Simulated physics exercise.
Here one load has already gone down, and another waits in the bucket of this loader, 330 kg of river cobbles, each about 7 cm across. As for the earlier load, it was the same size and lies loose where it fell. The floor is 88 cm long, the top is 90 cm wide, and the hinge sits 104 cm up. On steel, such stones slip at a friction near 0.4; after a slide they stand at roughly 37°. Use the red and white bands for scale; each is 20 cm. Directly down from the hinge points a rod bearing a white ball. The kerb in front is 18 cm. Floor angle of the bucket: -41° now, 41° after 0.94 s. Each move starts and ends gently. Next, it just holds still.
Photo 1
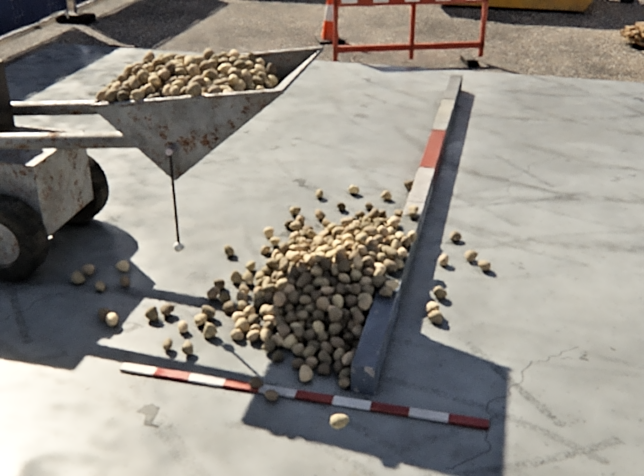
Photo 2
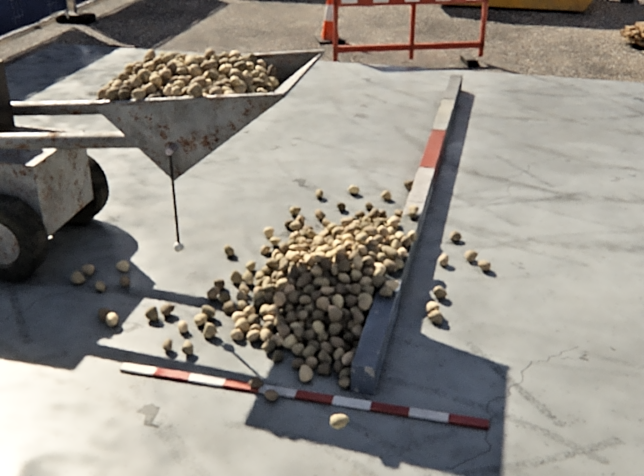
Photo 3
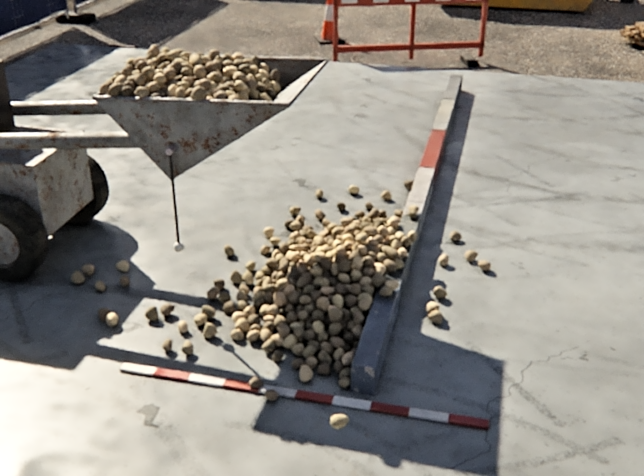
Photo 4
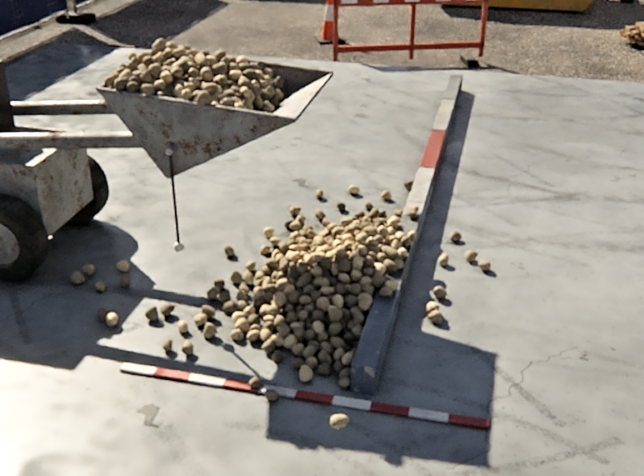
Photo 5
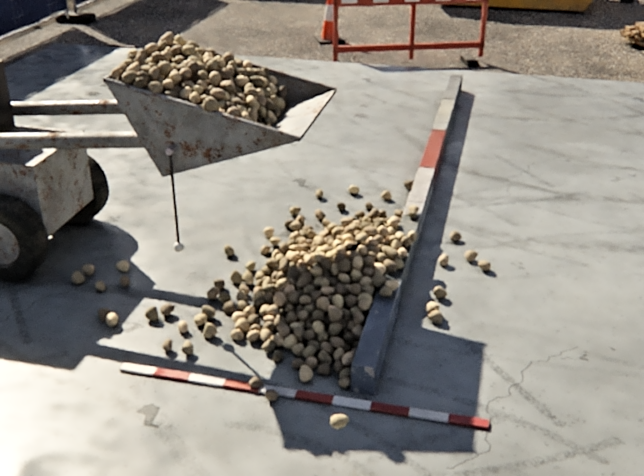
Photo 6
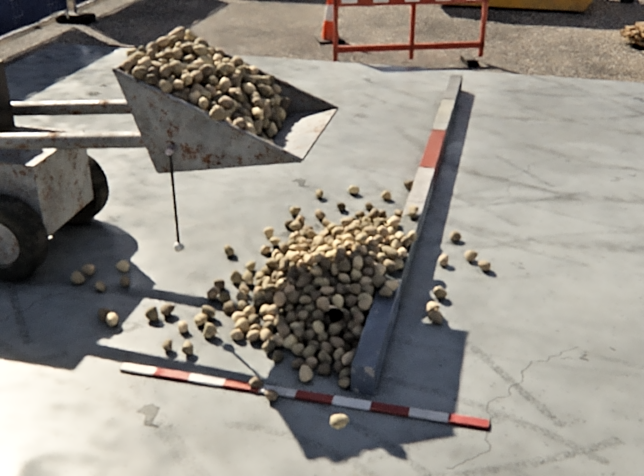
A loader's rusty metal bucket full of pale rounded stones slowly tilting forward above a loose stone pile against a kerb.
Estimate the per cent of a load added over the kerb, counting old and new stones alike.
Roughly 5 per cent of a load is added.
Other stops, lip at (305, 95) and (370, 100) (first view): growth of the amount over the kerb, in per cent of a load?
I'd say close to 15 per cent for one and close to 65 per cent for the other, in that order.
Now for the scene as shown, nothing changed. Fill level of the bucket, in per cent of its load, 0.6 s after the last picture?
Held: Around 55 % of the load.
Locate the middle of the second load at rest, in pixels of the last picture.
I'd point to about (315, 258).
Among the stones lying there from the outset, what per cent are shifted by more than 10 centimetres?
Estimate: 10 %, roughly.
Then, 0.3 s after the last picture the floor is at 28°; in per cent of one load, 99 in the bucket, 100 on this side of the kerb, 1 over the kerb; the foremost stones are at (447, 270).
Then, 0.6 s after the last picture the floor is at 41°; in per cent of one load, 55 in the bucket, 144 on this side of the kerb, 1 over the kerb; the foremost stones are at (447, 270).
Then, 1.0 s after the last picture the floor is at 41°; in per cent of one load, 11 in the bucket, 185 on this side of the kerb, 4 over the kerb; the foremost stones are at (451, 282).
Then, 3.4 s after the last picture the floor is at 41°; in per cent of one load, 0 in the bucket, 194 on this side of the kerb, 7 over the kerb; the foremost stones are at (528, 323). Net gain over the kerb, 5.
